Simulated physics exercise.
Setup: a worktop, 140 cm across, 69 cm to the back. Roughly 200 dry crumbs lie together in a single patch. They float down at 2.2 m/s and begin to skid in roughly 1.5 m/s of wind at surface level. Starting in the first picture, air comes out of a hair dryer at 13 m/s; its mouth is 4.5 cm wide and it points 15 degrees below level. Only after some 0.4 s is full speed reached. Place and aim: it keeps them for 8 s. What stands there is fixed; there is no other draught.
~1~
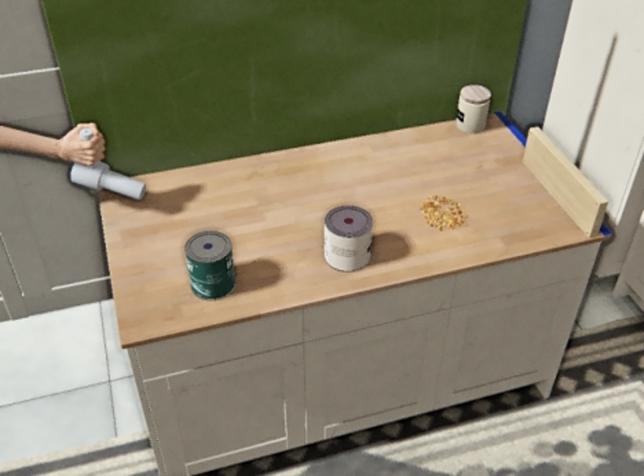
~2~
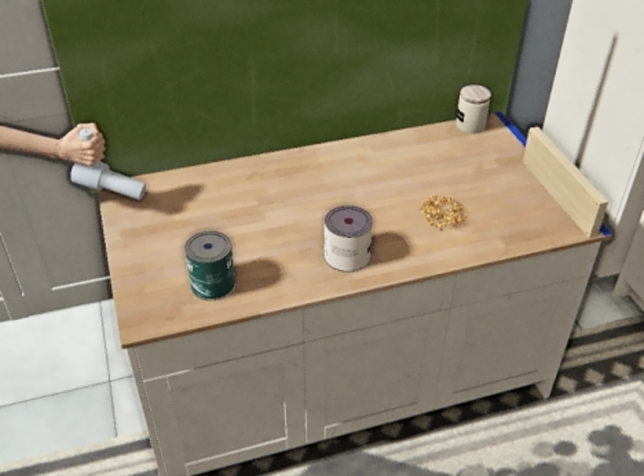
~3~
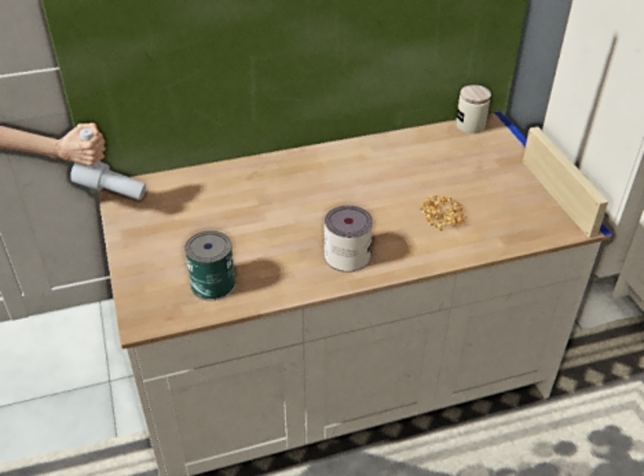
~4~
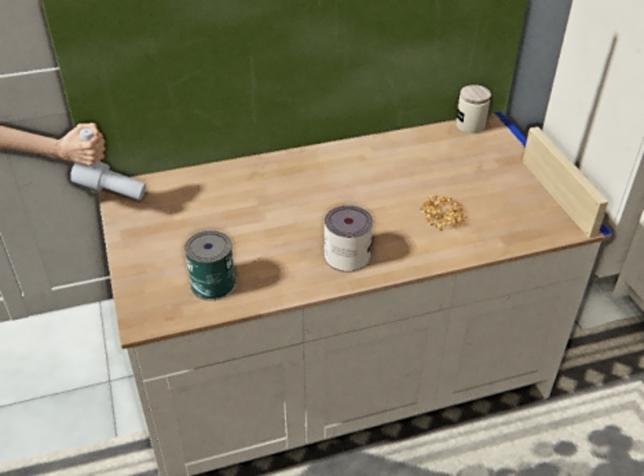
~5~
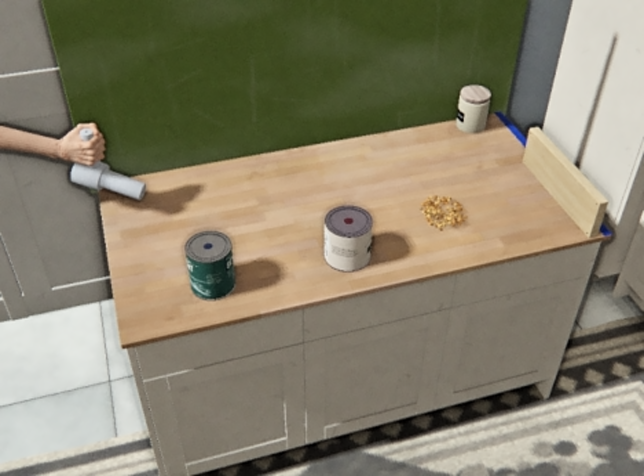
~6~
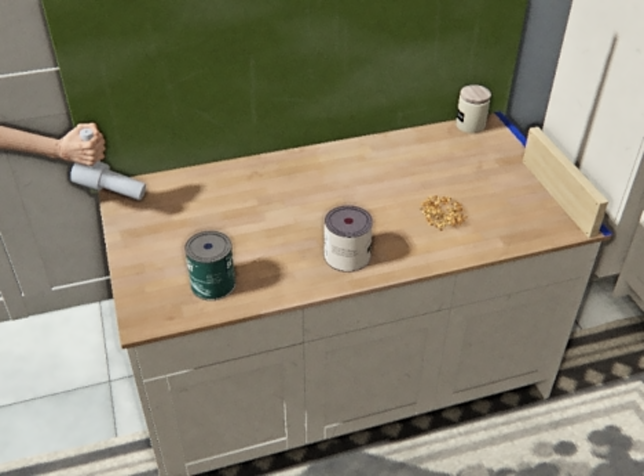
A pale wooden worktop on grey cabinets stands before a dark green wall panel, seen from above at a slant, with patterned flooring in front. A hand at the left holds a grey hair dryer pointed across it towards a green tin, a white tin in the middle and a patch of golden crumbs, with another pale tin and a blue-edged board at the right. Nothing visibly moves, and the camera stays still.
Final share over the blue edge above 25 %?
No - the quarter line is respected.
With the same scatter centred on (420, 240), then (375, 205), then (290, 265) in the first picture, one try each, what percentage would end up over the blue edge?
It goes 0 %, then 2 %, then 0 %.
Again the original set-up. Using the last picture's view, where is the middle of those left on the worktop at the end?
Their middle sits at about (531, 175) in the last picture.
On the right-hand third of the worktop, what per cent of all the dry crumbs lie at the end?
Something close to 40 % ends up there.
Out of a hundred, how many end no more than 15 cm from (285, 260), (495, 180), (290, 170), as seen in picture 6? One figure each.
In turn about 0 %, 30 %, 0 %.
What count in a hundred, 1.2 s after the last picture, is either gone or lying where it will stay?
60 per cent.
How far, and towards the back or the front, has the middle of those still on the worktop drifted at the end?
The middle sits nearer the rear edge now, some 10 cm away from where it began.
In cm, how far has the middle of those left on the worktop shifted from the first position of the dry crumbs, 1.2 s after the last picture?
Centre offset: Approx. 35 cm.
Then, 1.2 s after the last picture the count stands so, 0 % are over the blue edge; the middle of those still in play is near (545, 192).
Then, 2.2 s after the last picture the count stands so, 0 % are over the blue edge; the middle of those still in play is near (539, 187).
Then, 4.0 s after the last picture the count stands so, 0 % are over the blue edge; the middle of those still in play is near (532, 180).
Then, 7.6 s after the last picture, at the end, 2 % are over the blue edge; the middle of those still in play is near (531, 175).
